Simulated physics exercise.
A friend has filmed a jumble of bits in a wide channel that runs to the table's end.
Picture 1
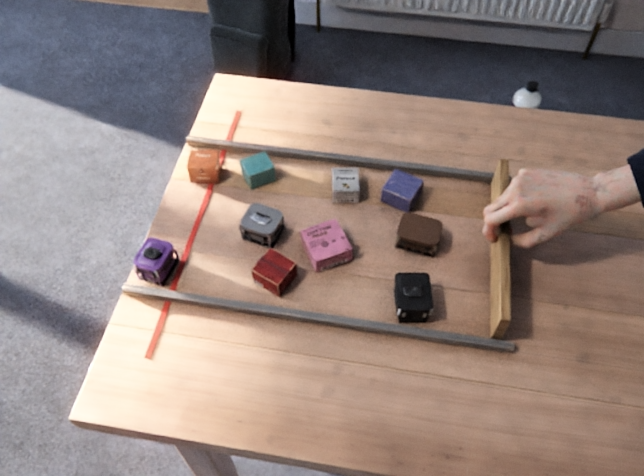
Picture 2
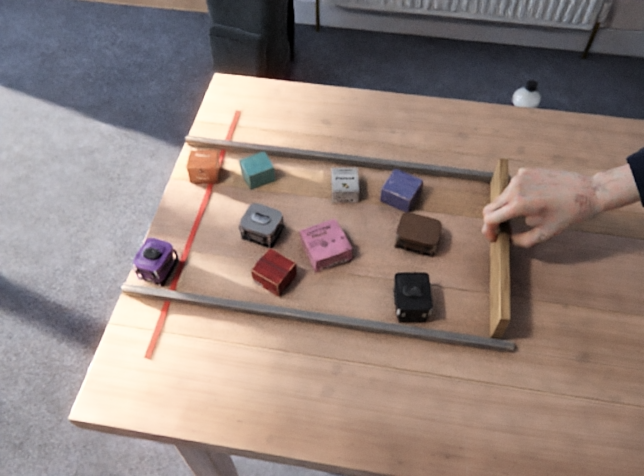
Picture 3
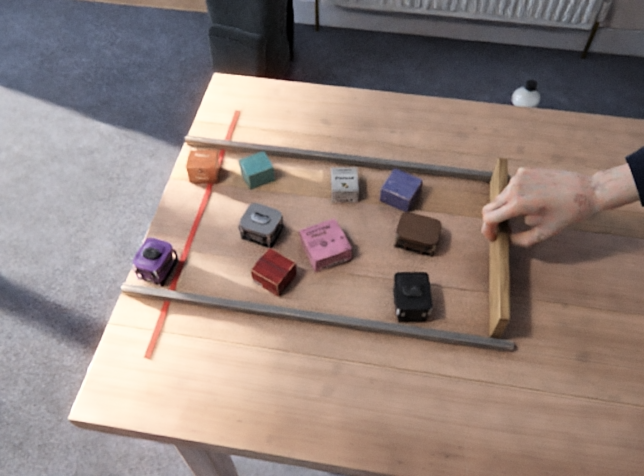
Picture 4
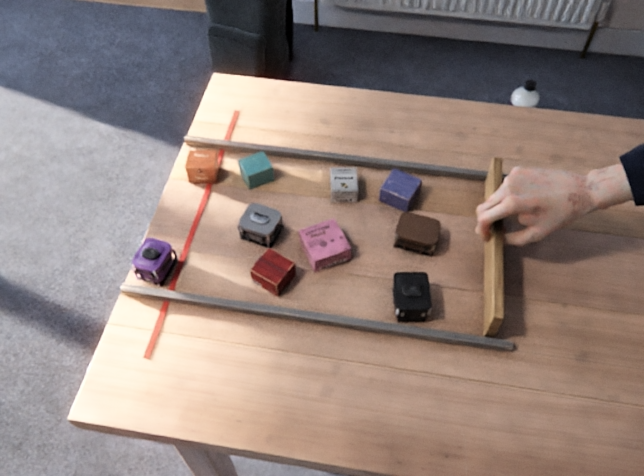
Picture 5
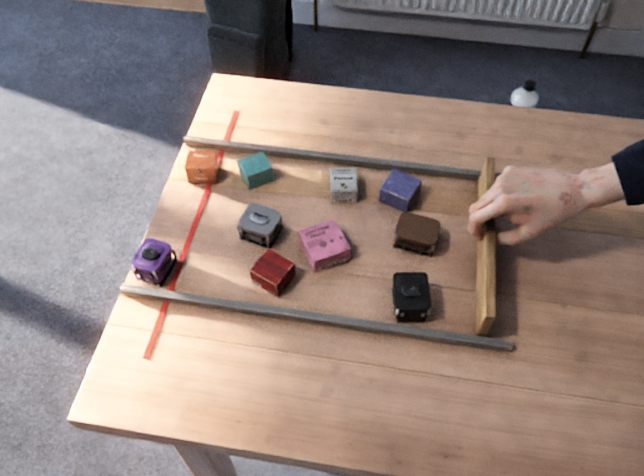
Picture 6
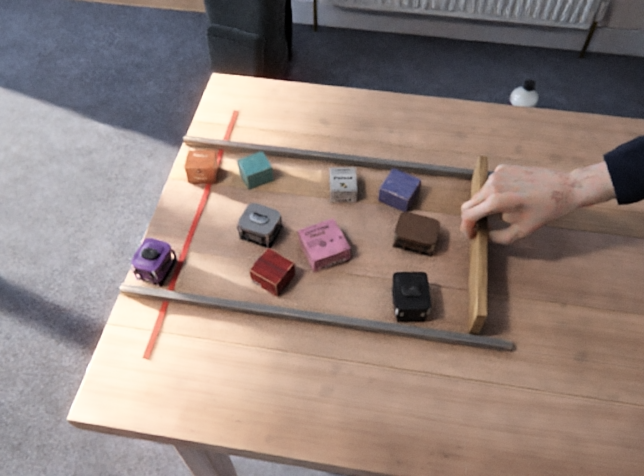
A hand slides a wooden board slightly left along a channel of scattered coloured blocks and cases, which stay still.
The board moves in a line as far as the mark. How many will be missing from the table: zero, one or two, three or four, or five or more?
In the end the number that fall off is five or more.
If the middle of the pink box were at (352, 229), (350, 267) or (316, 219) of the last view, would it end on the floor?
The pink box drops off; is kept; comes down.
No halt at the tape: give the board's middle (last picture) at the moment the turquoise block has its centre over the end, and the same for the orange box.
About (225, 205), and (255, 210) for the other.
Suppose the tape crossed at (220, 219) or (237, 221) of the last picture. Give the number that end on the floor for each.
It would be 3 and 1.
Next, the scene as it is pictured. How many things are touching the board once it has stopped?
3 of them.
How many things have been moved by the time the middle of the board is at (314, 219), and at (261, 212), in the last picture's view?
At the one place 8, at the other 9.
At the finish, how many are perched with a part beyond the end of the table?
Overhanging: 2.
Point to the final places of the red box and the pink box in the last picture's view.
About (126, 268), and the other about (144, 231).
Soon after, none off yet; purple case at rest near (154, 262); orange box at rest near (202, 167); turquoise block at rest near (255, 170).
Then, none off yet; purple case at rest near (154, 262); orange box at rest near (202, 167); turquoise block moving near (249, 170).
Further on, none off yet; purple case moving near (147, 261); orange box tipped a little near (157, 163); turquoise block moved well along near (189, 159).
By the end, the number that fall off is five or more; fallen, white box, grey case, turquoise block, orange box and purple case.
